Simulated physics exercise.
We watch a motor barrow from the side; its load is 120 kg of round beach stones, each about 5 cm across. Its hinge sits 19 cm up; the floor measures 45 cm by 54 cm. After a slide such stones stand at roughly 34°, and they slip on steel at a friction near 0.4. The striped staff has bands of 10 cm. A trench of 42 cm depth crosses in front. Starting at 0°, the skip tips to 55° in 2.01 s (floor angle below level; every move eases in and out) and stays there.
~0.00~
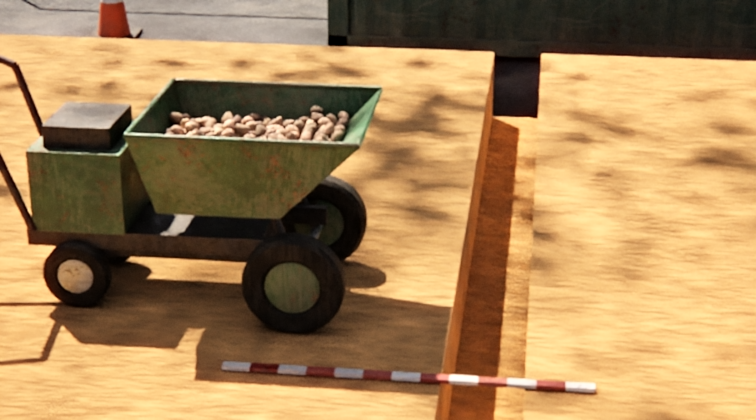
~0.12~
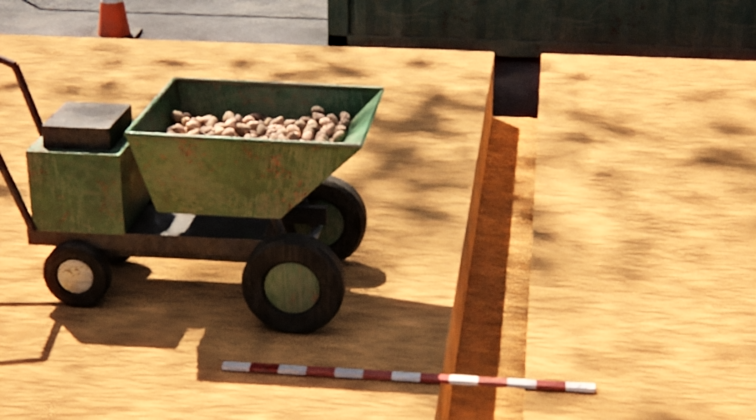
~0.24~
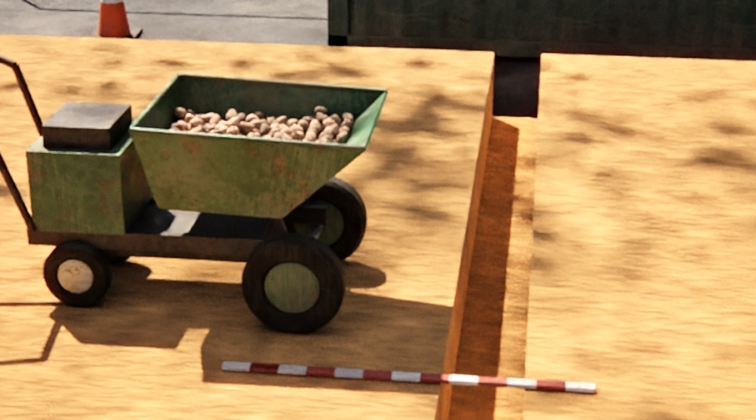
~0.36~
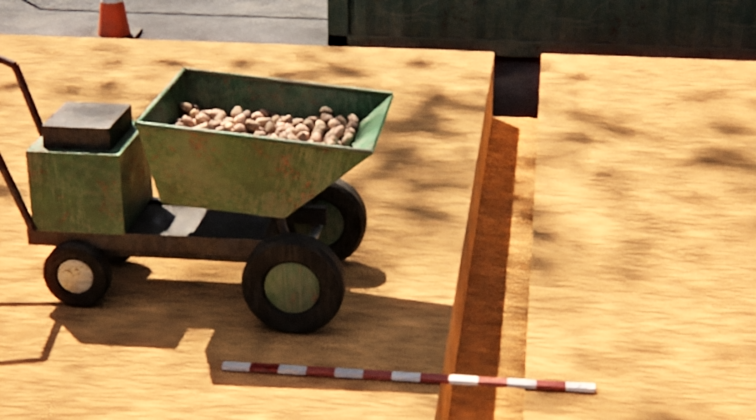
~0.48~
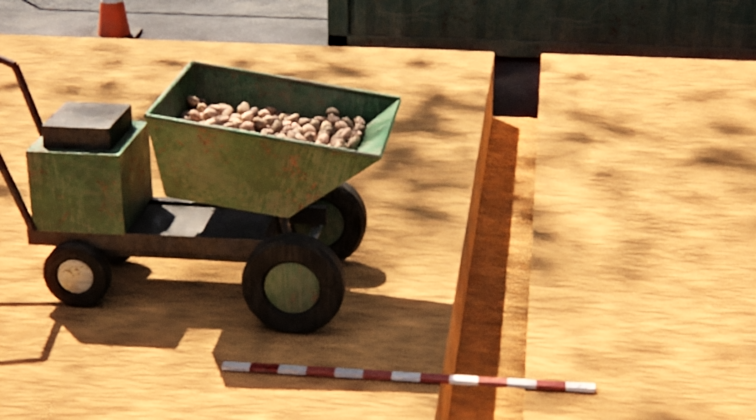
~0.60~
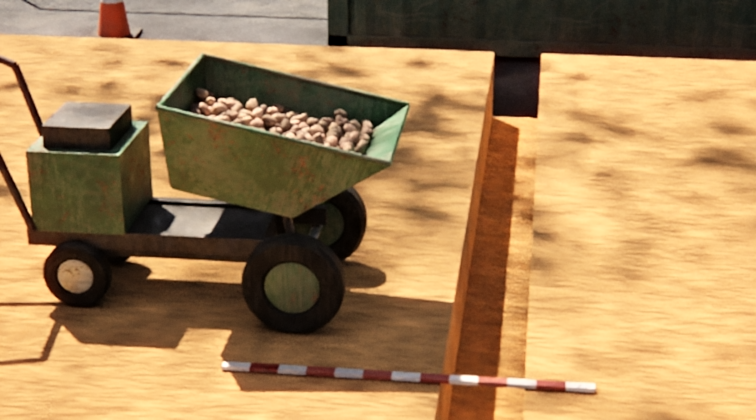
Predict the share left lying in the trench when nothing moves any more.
Roughly 79 per cent ends in the trench.
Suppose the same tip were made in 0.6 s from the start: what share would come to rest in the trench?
Then about 60 per cent.
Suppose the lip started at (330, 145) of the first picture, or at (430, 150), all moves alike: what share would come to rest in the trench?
Near 85 per cent from the first place, 20 from the second.
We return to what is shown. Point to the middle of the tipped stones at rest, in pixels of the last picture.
Near (495, 377).
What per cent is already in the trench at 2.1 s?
Some 25 per cent.
After 1.5 s the floor is at 46°; 100 % in the skip; the foremost stones are at (430, 209).
After 2.1 s the floor is at 55°; 74 % in the skip, 23 % in the trench, 3 % past the trench; the foremost stones are at (557, 306).
After 2.5 s the floor is at 55°; 50 % in the skip, 39 % in the trench, 11 % past the trench; the foremost stones are at (618, 302).
After 4.4 s the floor is at 55°; 9 % in the skip, 79 % in the trench, 12 % past the trench; the foremost stones are at (670, 323).
